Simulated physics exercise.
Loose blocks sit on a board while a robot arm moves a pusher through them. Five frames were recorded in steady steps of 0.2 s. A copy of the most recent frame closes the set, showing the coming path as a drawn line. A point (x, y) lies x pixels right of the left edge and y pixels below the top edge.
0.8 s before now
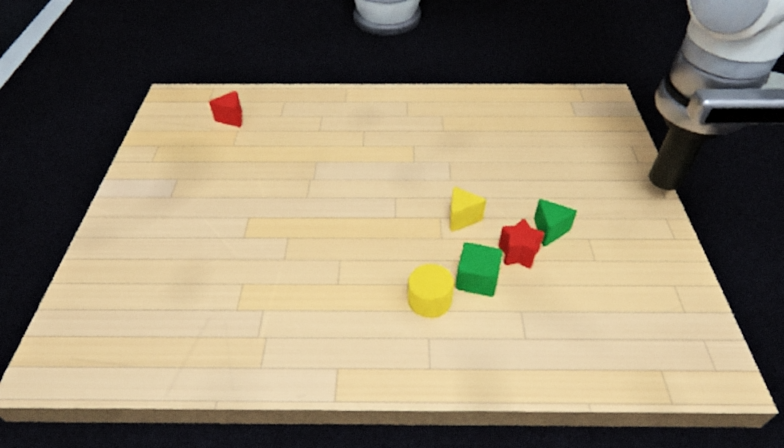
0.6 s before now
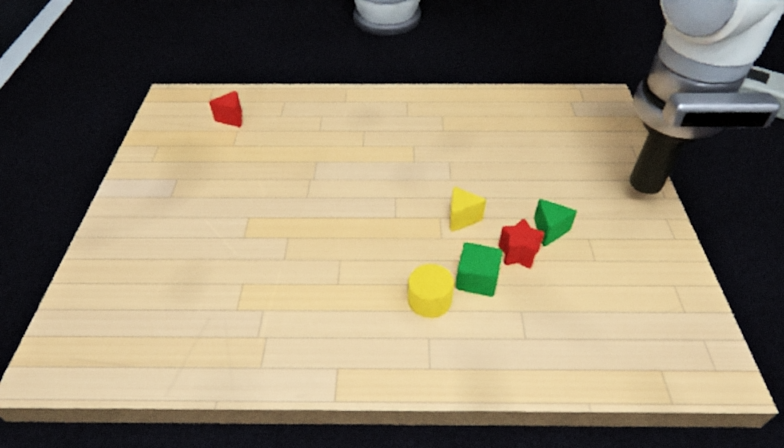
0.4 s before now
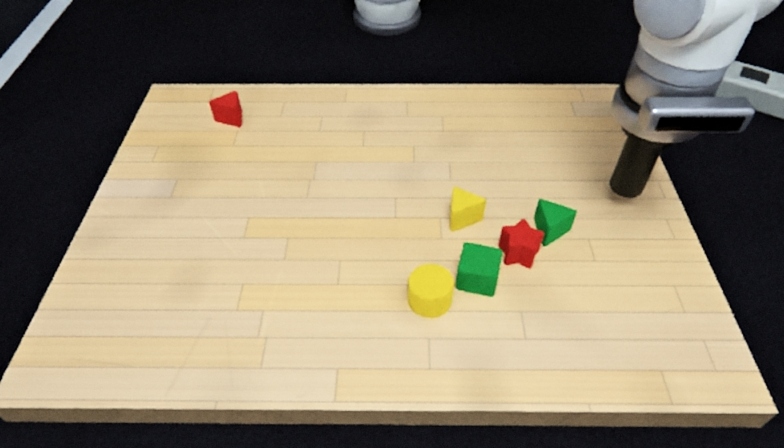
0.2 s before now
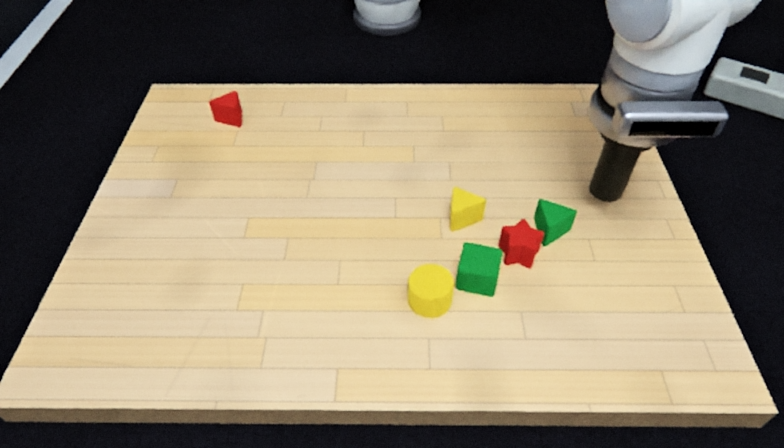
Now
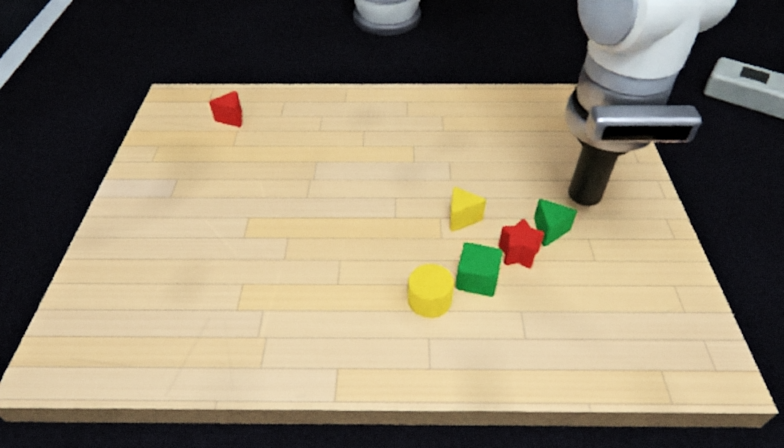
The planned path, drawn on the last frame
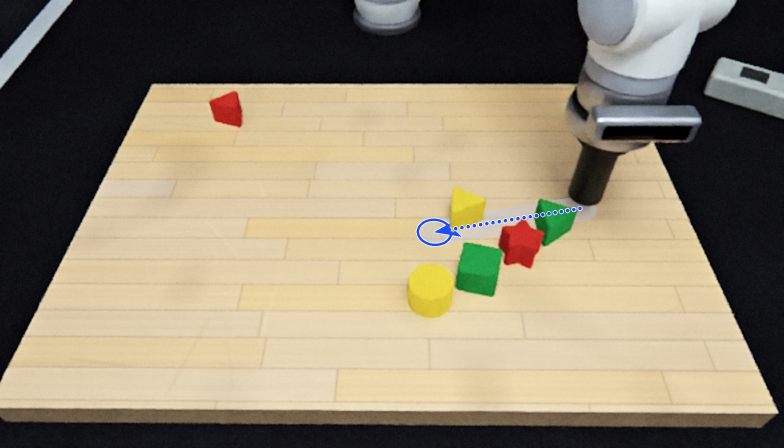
Robot arm moving its dark pusher steadily left over a wooden board, nearing a green triangular block while all the blocks stay still.
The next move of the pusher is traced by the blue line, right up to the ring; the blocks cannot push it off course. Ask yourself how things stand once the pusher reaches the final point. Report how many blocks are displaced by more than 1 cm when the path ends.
Going by the path, two blocks will move.
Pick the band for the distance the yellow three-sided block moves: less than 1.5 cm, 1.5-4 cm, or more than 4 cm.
Above 4 cm.
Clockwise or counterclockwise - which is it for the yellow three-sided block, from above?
Turns clockwise.
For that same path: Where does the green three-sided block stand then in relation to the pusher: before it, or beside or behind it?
Prediction: Slipped aside.
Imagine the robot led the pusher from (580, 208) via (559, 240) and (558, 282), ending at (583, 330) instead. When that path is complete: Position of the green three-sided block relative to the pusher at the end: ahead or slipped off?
No longer ahead of the pusher.
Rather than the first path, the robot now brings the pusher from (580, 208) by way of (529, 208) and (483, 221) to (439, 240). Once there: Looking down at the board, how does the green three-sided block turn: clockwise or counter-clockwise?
My answer: Anticlockwise.
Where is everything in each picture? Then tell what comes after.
Pusher's lower end at (665, 180); yellow three-sided block at (465, 199); red star block at (523, 234); green three-sided block at (556, 211), in the first picture.
Pusher at (646, 183); blocks still, in the second picture.
Pusher at (626, 187); blocks still, in the third picture.
Pusher at (606, 191); blocks still, in the fourth picture.
Pusher at (585, 195); yellow three-sided block at (465, 199); red star block at (523, 234); green three-sided block at (556, 211), in the fifth picture.
Drawn move, in a line from (580, 208) to (435, 232).
On the path given first. One third of the way, pusher at (535, 203); green three-sided block at (545, 218), turned 30° anticlockwise.
Two thirds of the way, pusher at (486, 211); yellow three-sided block at (449, 199); green three-sided block at (545, 219), turned 35° anticlockwise.
At the end, pusher at (436, 219); yellow three-sided block at (412, 194), turned 75° clockwise; red star block still; green three-sided block at (545, 219), turned 35° anticlockwise.
